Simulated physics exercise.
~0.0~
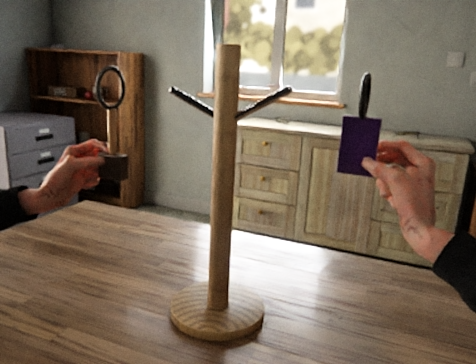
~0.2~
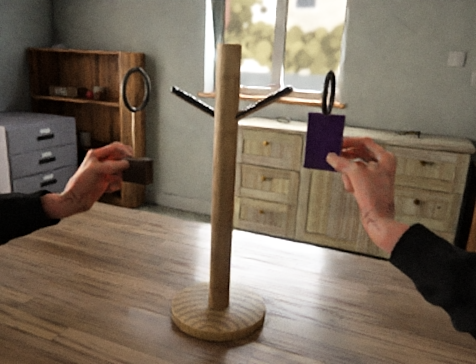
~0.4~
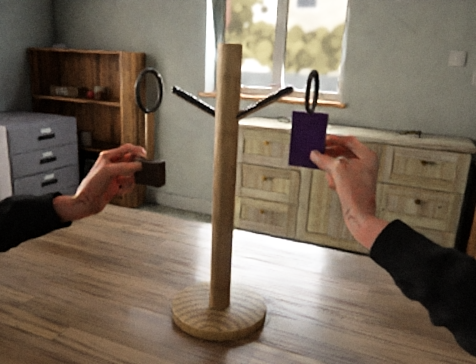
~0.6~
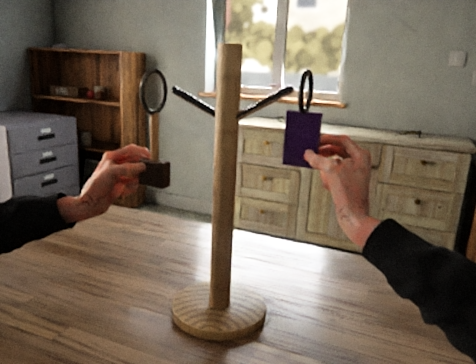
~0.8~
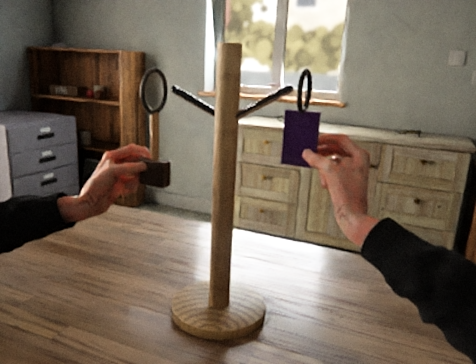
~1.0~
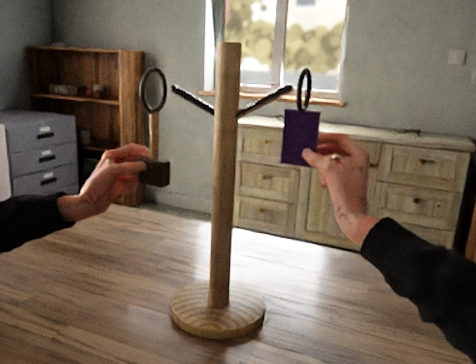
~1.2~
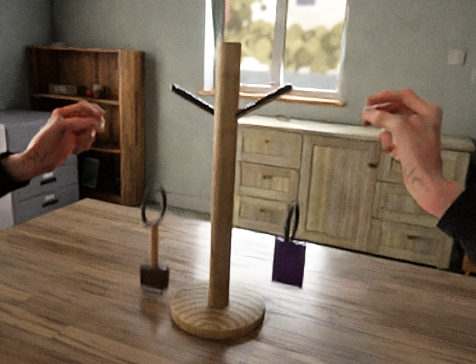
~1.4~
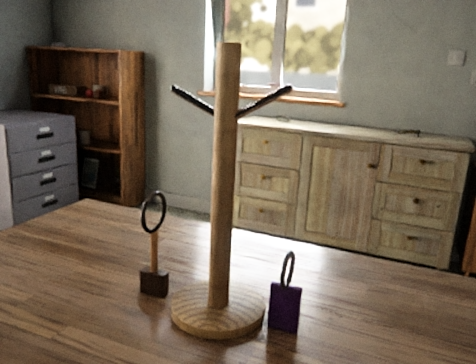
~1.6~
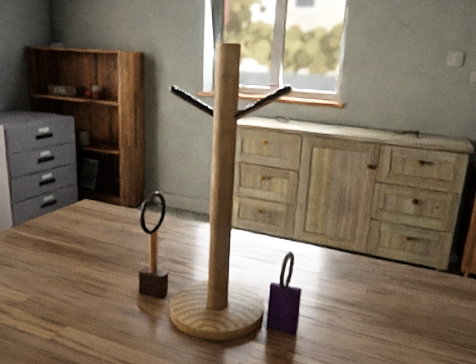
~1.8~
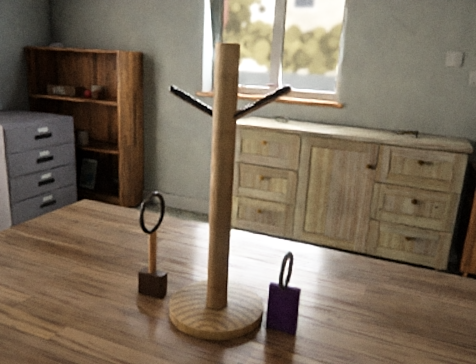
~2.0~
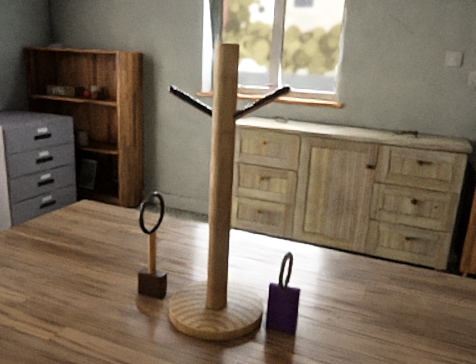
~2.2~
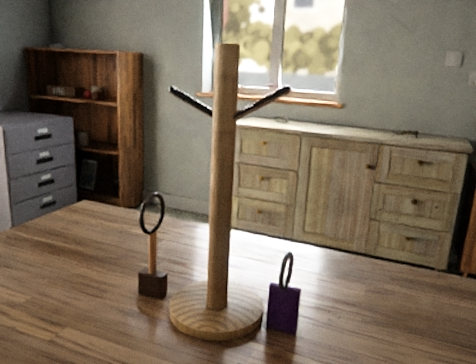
In a room, two hands release a brush and a purple tag, which drop to the table.
